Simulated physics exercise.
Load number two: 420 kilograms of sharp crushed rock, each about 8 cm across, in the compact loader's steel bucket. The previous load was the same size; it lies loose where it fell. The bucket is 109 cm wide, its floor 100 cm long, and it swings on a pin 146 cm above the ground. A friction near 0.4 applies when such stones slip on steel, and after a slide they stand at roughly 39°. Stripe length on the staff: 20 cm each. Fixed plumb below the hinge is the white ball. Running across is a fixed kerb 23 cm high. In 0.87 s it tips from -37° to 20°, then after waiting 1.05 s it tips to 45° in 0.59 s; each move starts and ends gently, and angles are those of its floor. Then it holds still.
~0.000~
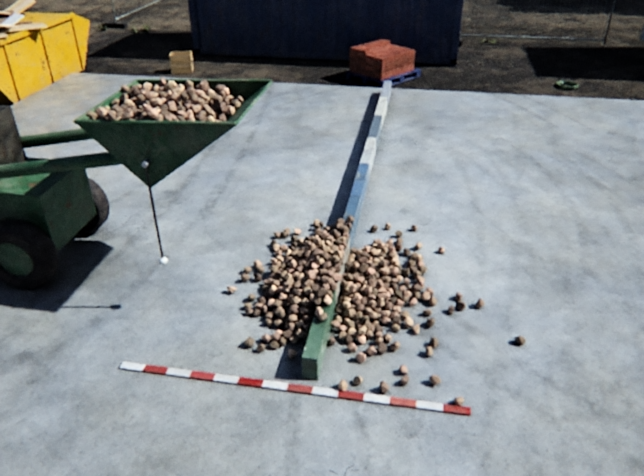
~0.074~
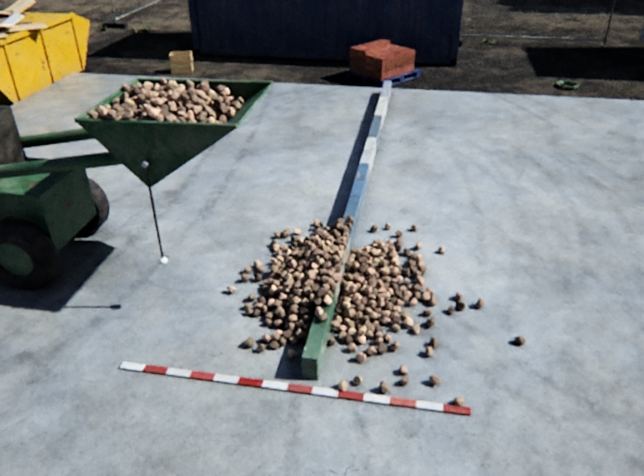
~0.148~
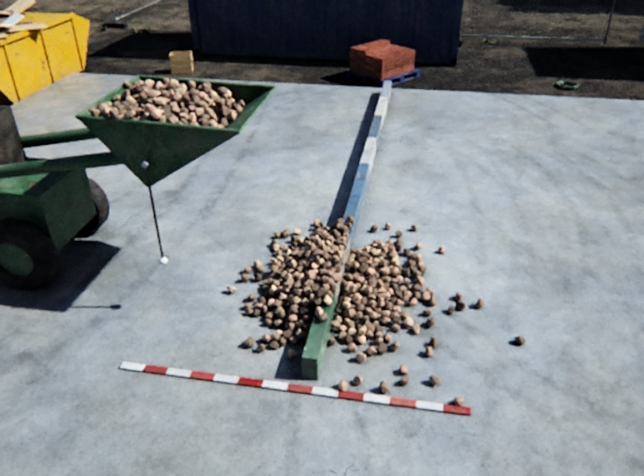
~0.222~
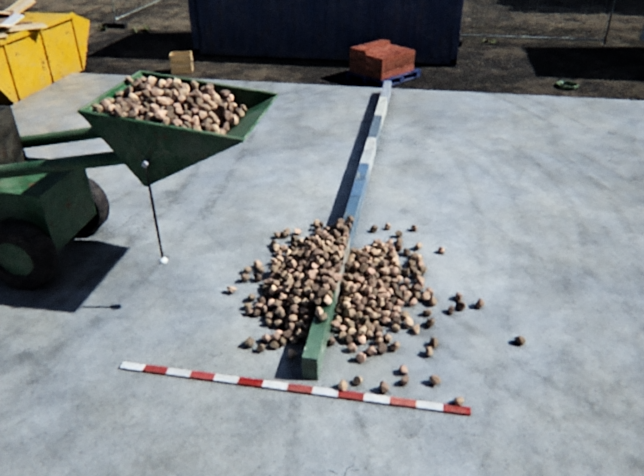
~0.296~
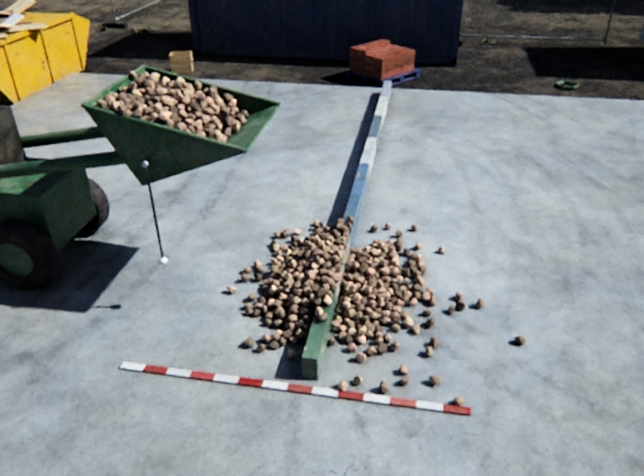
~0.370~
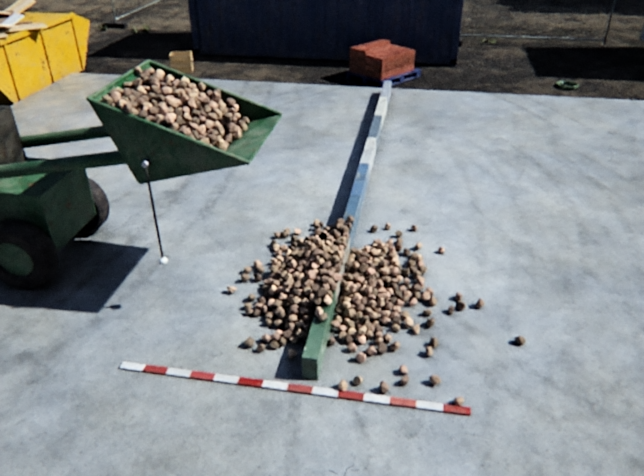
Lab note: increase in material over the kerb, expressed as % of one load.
Increase: 3 %.
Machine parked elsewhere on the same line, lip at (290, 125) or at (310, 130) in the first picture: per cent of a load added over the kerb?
About 35 per cent from the first spot and 60 per cent from the second.
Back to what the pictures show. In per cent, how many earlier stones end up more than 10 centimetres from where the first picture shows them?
Around 5 in a hundred.
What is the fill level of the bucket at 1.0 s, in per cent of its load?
That works out to about 100 %.
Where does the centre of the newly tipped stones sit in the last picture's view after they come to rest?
I'd point to about (276, 267).
After 0.6 s the floor is at 11°; in per cent of one load, 100 in the bucket, 60 on this side of the kerb, 40 over the kerb; the foremost stones are at (463, 319).
After 1.0 s the floor is at 20°; in per cent of one load, 99 in the bucket, 61 on this side of the kerb, 40 over the kerb; the foremost stones are at (463, 319).
After 3.0 s the floor is at 45°; in per cent of one load, 0 in the bucket, 157 on this side of the kerb, 43 over the kerb; the foremost stones are at (463, 319).
After 5.7 s the floor is at 45°; in per cent of one load, 0 in the bucket, 157 on this side of the kerb, 43 over the kerb; the foremost stones are at (463, 319). Net gain over the kerb, 3.
